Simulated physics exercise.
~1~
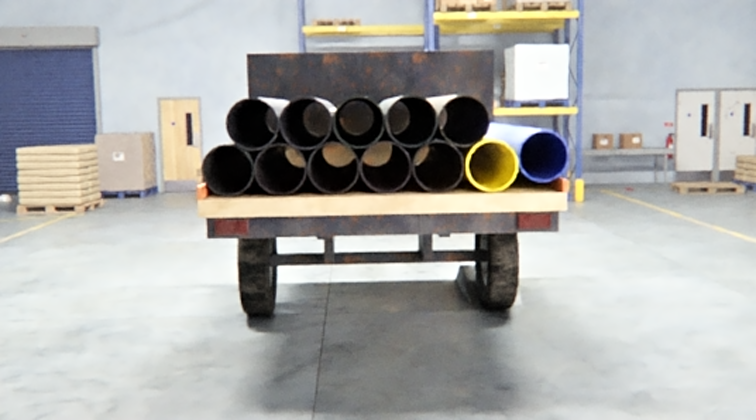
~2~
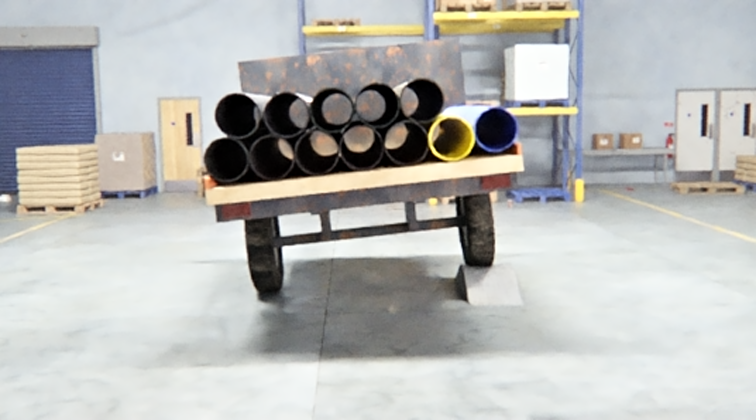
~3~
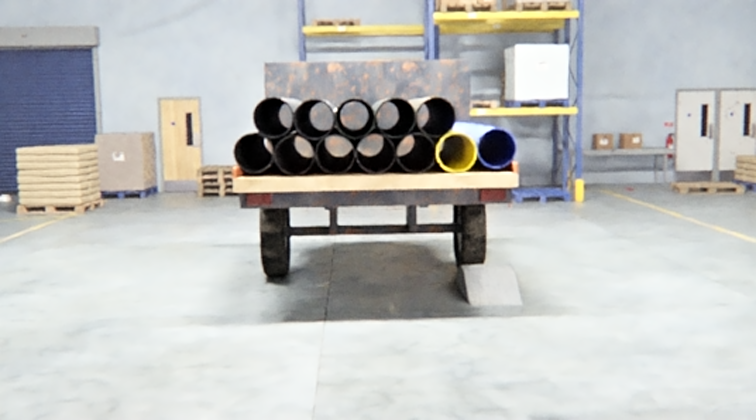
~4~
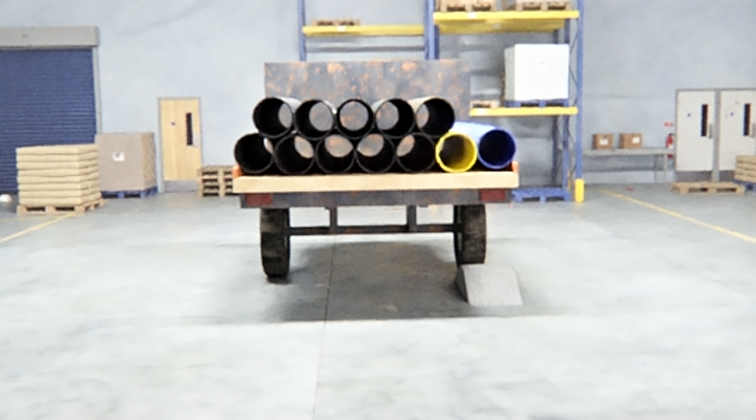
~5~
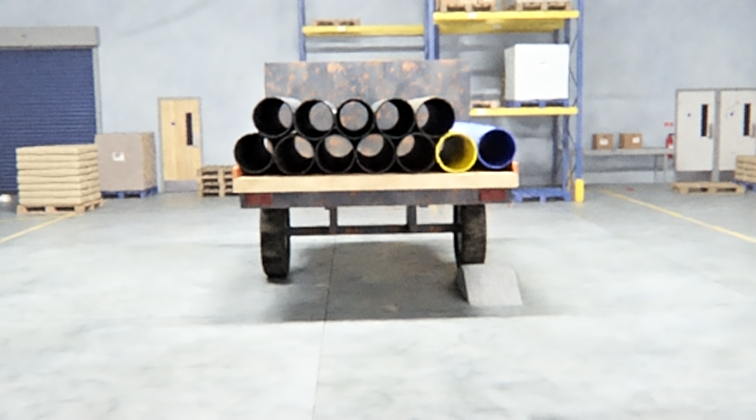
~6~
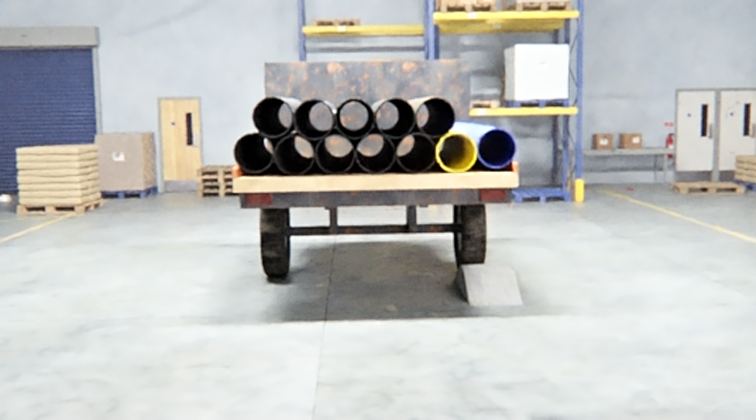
In a warehouse with pallets and blue and yellow racking along the back wall, a fixed view looks straight at the rear of a flat trailer. It carries two stacked rows of hollow pipes, mostly black, with a yellow one and a blue one at the right end of the lower row. The trailer moves away from the viewer, and its right wheel rides over a grey hump, tilting the bed down to the left. It then drops level just beyond the hump and stops. The load holds together, with the yellow and blue pipes still aboard at the end.
